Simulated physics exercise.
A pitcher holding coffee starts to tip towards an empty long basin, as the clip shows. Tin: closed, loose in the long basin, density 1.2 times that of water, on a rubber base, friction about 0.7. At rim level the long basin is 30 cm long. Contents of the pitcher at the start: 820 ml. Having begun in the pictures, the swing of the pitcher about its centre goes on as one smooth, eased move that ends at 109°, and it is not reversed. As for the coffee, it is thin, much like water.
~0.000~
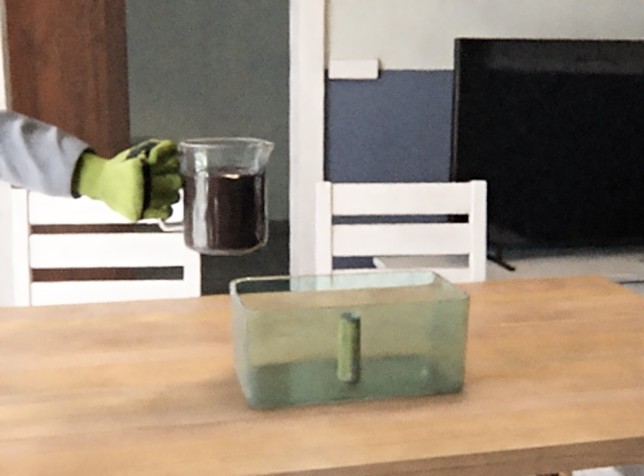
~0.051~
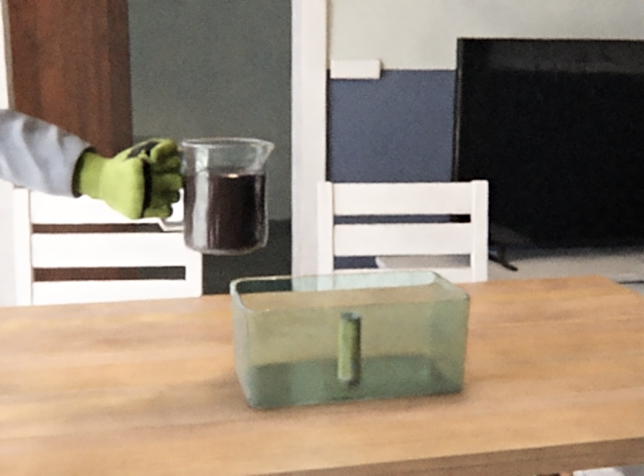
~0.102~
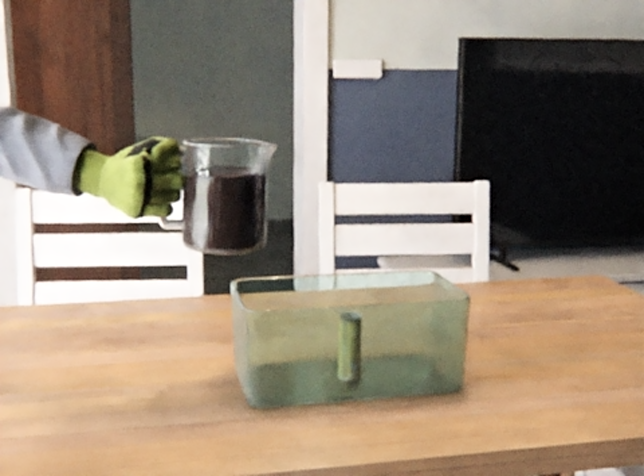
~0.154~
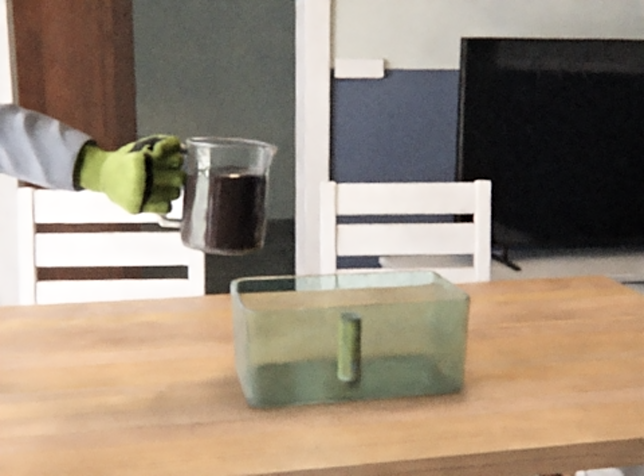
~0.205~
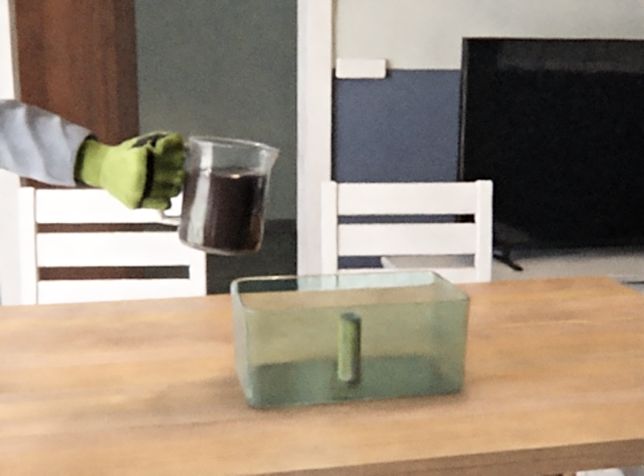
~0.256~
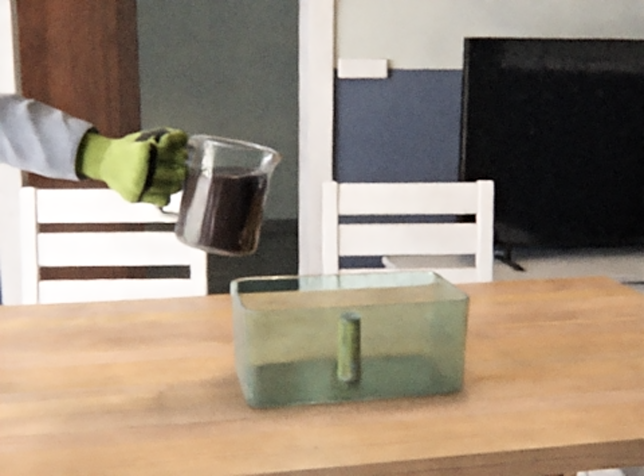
At first, a hand in a green glove holds a clear glass pitcher of dark coffee upright above a wooden table, to the upper left of a long see-through basin with a small green cylinder. Then the hand slowly tilts the pitcher slightly to the right, while the basin stays still.
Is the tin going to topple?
Yes.
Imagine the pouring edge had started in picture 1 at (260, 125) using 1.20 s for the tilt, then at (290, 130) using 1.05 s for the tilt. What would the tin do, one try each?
In the first try it comes down; in the second it comes down.
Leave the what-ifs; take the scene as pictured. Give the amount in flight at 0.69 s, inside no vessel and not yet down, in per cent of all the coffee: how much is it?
Estimate: About 8 % of all of it.
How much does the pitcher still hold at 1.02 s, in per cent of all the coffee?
I reckon near 36 per cent still sits there.
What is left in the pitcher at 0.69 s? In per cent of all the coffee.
Portion remaining: Approx. 92 per cent.
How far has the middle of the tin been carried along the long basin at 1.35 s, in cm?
The tin has gone some 10 cm.
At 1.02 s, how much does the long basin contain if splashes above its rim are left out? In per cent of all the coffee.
The fraction sits near 44 in a hundred.
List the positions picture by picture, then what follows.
Tilt 0°; pouring edge (275, 143); surface from (184, 172) to (262, 170); the long basin's rim runs from (237, 296) to (451, 285); the tin's top is at (350, 318), in the first frame.
Tilt 0°; pouring edge (275, 144); surface from (184, 172) to (263, 170), in the second frame.
Tilt 2°; pouring edge (276, 145); surface from (185, 172) to (263, 171), in the third frame.
Tilt 4°; pouring edge (278, 147); surface from (186, 172) to (264, 171), in the fourth frame.
Tilt 7°; pouring edge (281, 150); surface from (187, 172) to (266, 171), in the fifth frame.
Tilt 11°; pouring edge (283, 155); surface from (187, 173) to (267, 171), in the sixth frame.
Then, 0.69 s in, the tilt is 66° and 91 per cent is still to pour; the tin stands where it began.
Then, 1.02 s in, the tilt is 102° and 36 per cent is still to pour; the tin stands 1 cm from where it began.
Then, 1.35 s in, the tilt is 109° and 3 per cent is still to pour; the tin lies on its side.
Then, 1.72 s in, the tilt is 109° and 0 per cent is still to pour; the tin lies on its side.
Finally, the tin lies on its side.
